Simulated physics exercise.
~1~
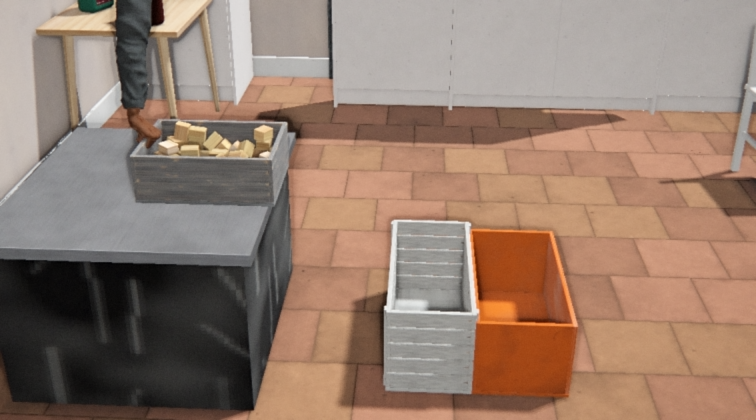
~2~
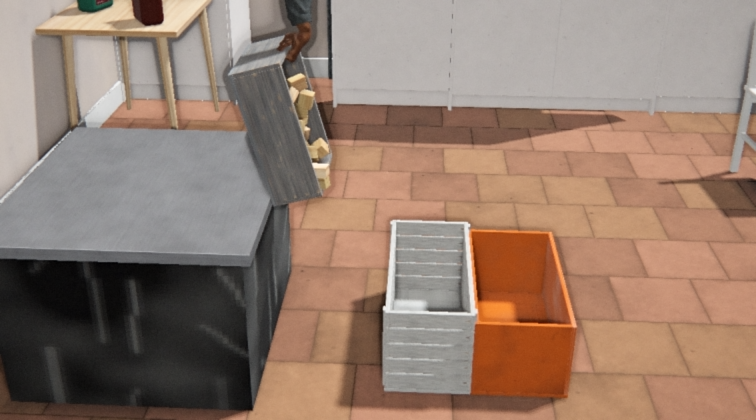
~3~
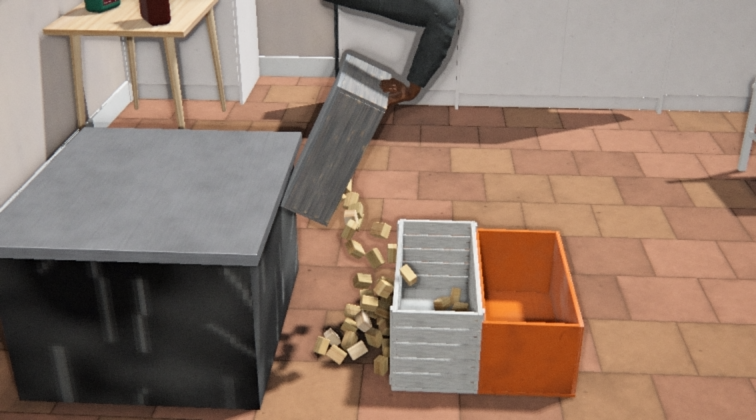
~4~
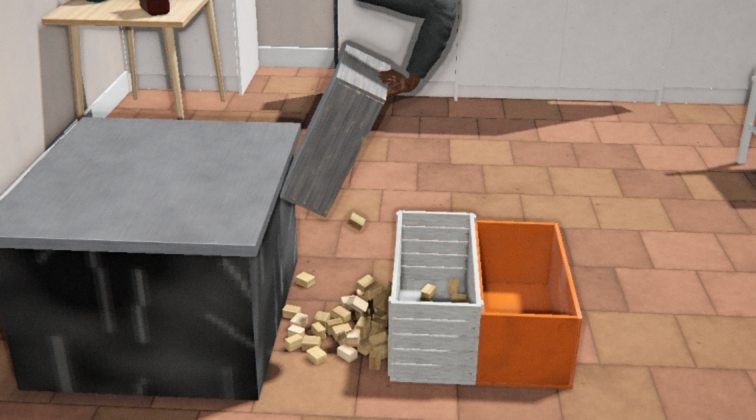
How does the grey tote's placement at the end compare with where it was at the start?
At the start the grey tote sits upright on the far right part of the bench top, but at the end it is farther right, held steeply tipped with its open end down just past the bench's edge.
